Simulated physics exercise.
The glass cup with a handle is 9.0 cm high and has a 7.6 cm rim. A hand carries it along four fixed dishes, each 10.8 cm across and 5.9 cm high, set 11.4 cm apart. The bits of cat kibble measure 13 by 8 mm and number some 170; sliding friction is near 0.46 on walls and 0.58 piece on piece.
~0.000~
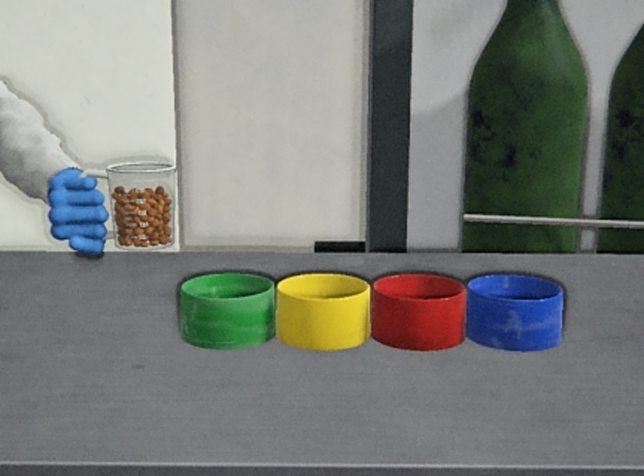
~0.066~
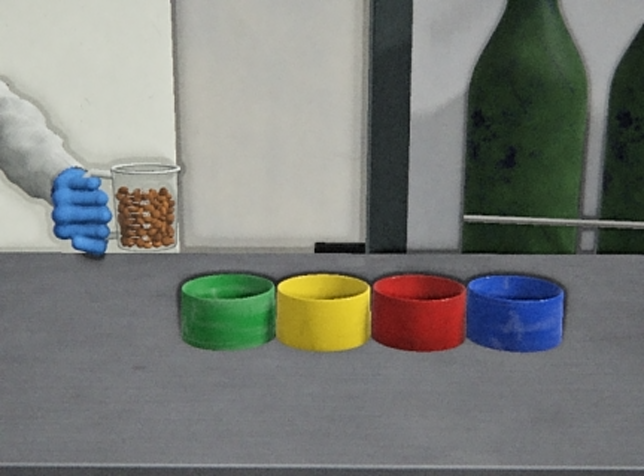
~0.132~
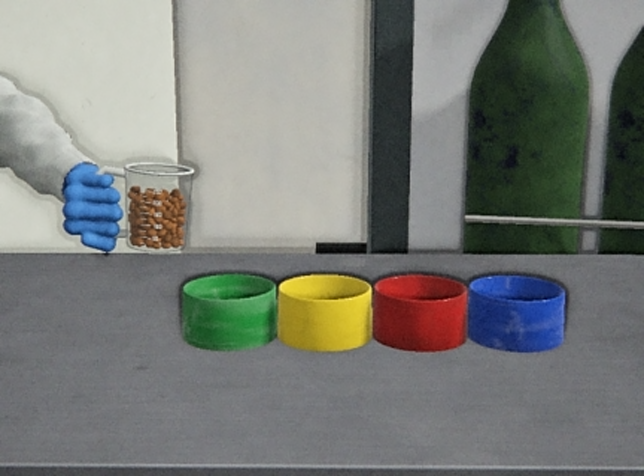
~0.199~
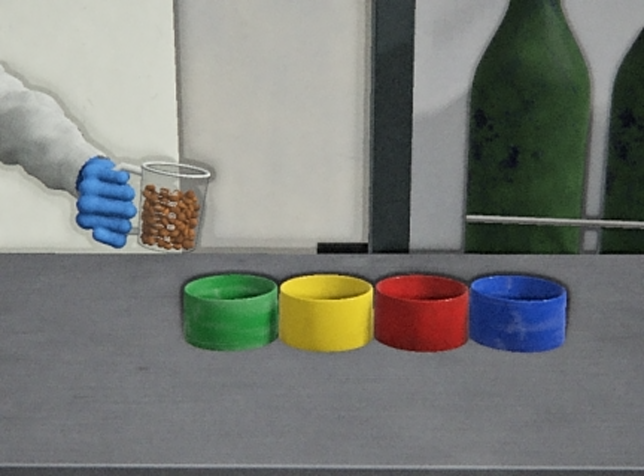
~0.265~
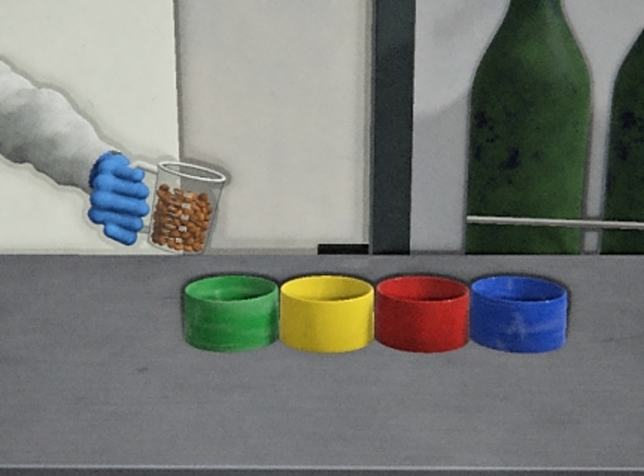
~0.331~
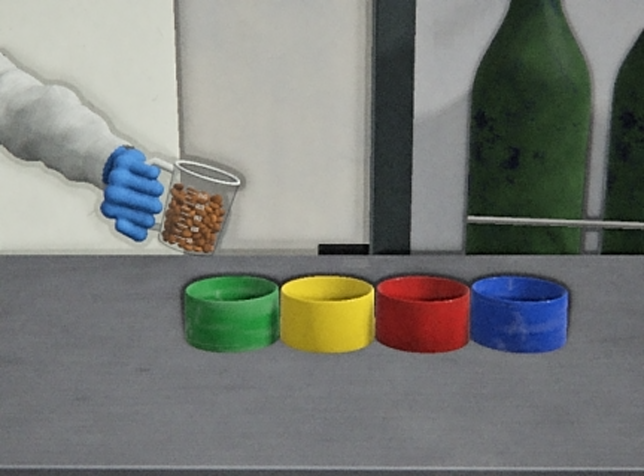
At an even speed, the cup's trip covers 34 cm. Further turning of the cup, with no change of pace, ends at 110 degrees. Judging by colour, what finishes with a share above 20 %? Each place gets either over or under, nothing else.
Here is the list: Red under, blue over, green under, yellow under, counter under.
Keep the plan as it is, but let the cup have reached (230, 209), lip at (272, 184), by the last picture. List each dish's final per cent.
In the end red holds 0, blue holds 80, green holds 0, yellow holds 0.
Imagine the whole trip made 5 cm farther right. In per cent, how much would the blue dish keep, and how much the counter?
Blue 100; counter 0.
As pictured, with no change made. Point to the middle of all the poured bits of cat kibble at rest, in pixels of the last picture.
Resting centre estimate: Around (509, 322).
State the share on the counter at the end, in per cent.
Estimate: Around 0 %.
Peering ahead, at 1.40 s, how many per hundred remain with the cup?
Somewhere near 100 per cent of the load.
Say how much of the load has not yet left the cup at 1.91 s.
40 per cent.
Then, at 0.97 s, tilt 61 degrees; cup holds 100 %.
After 1.40 s, tilt 90 degrees; cup holds 100 %.
After 1.91 s, tilt 110 degrees; cup holds 40 %, blue 55 %.
By 3.8 s all is still; red 5 %, blue 90 %, green 0 %, yellow 0 %, counter 0 %, cup 5 %.
